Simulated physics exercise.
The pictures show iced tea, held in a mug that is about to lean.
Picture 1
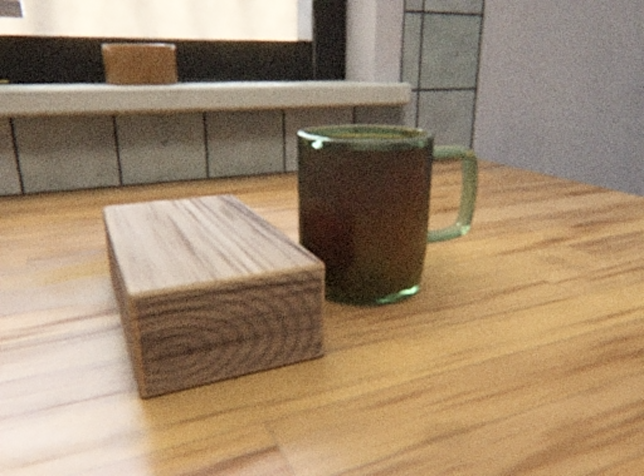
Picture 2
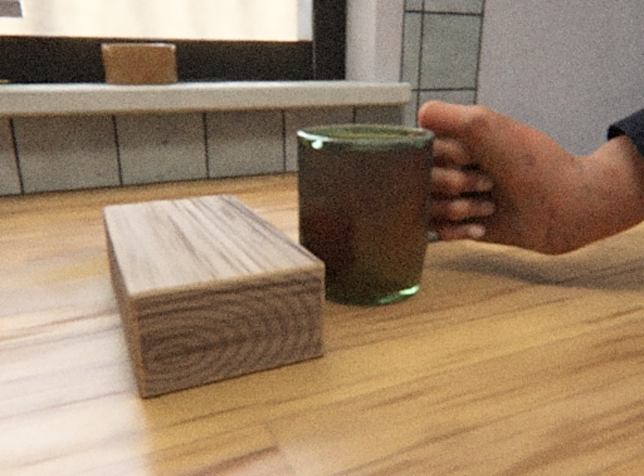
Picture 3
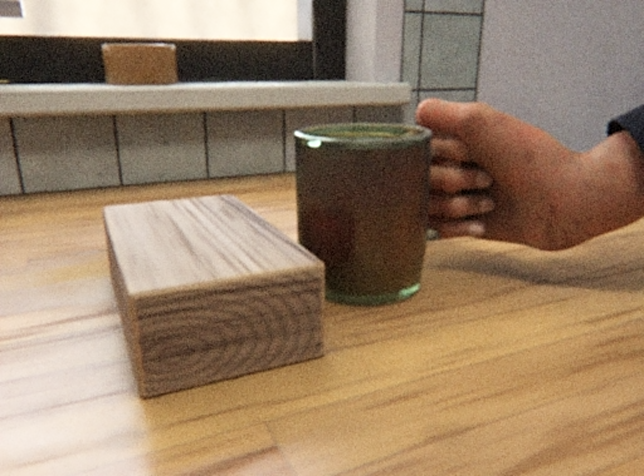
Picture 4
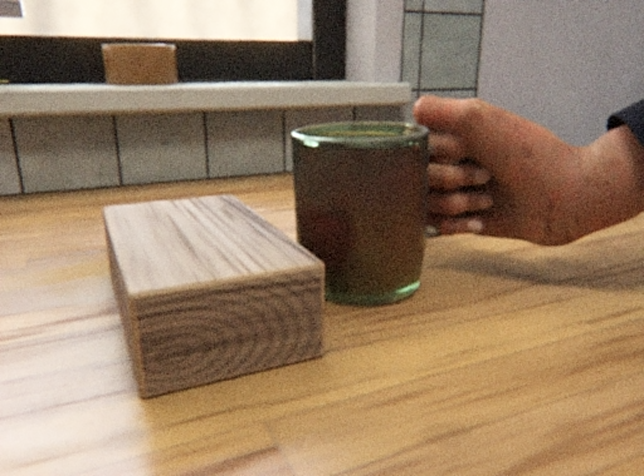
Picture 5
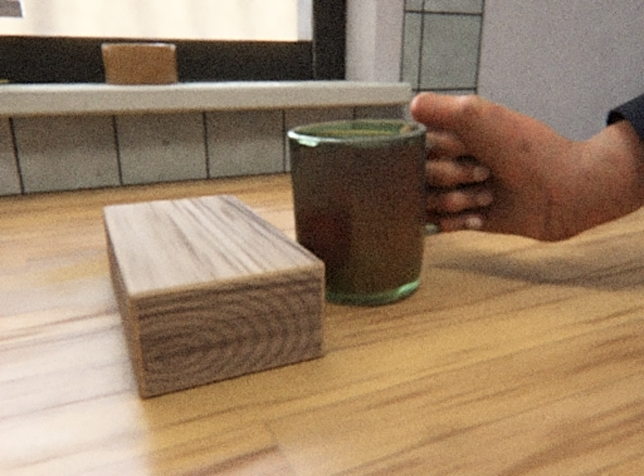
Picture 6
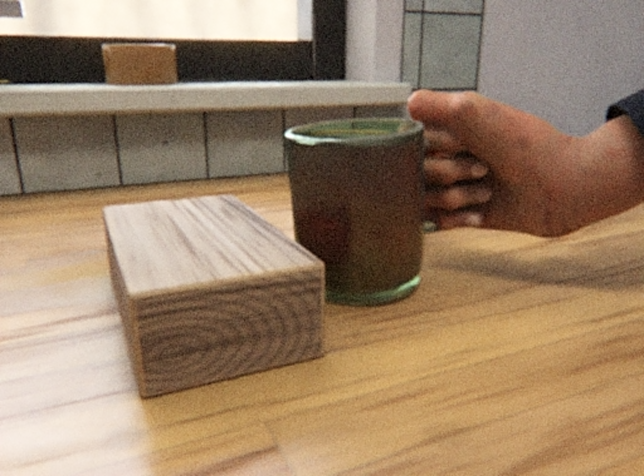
On a wooden table near a windowsill, a green glass mug nearly full of dark drink stood beside a wooden block, then a hand gripped its handle and tilted it slightly left towards the block.
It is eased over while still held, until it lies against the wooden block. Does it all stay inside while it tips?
Liquid lost.
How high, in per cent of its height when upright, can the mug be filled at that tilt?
About 85 per cent.
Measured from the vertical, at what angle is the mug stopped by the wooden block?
It ends up leaning roughly 20° from upright.
A moment on, the mug leans by about 10°; all is still inside.
Further on, the mug leans by about 20°; a puddle lies under it; nearly all of the iced tea is inside.
When it is over, the mug leans by about 20°, against the wooden block; a puddle lies under it; nearly all of the iced tea is inside.
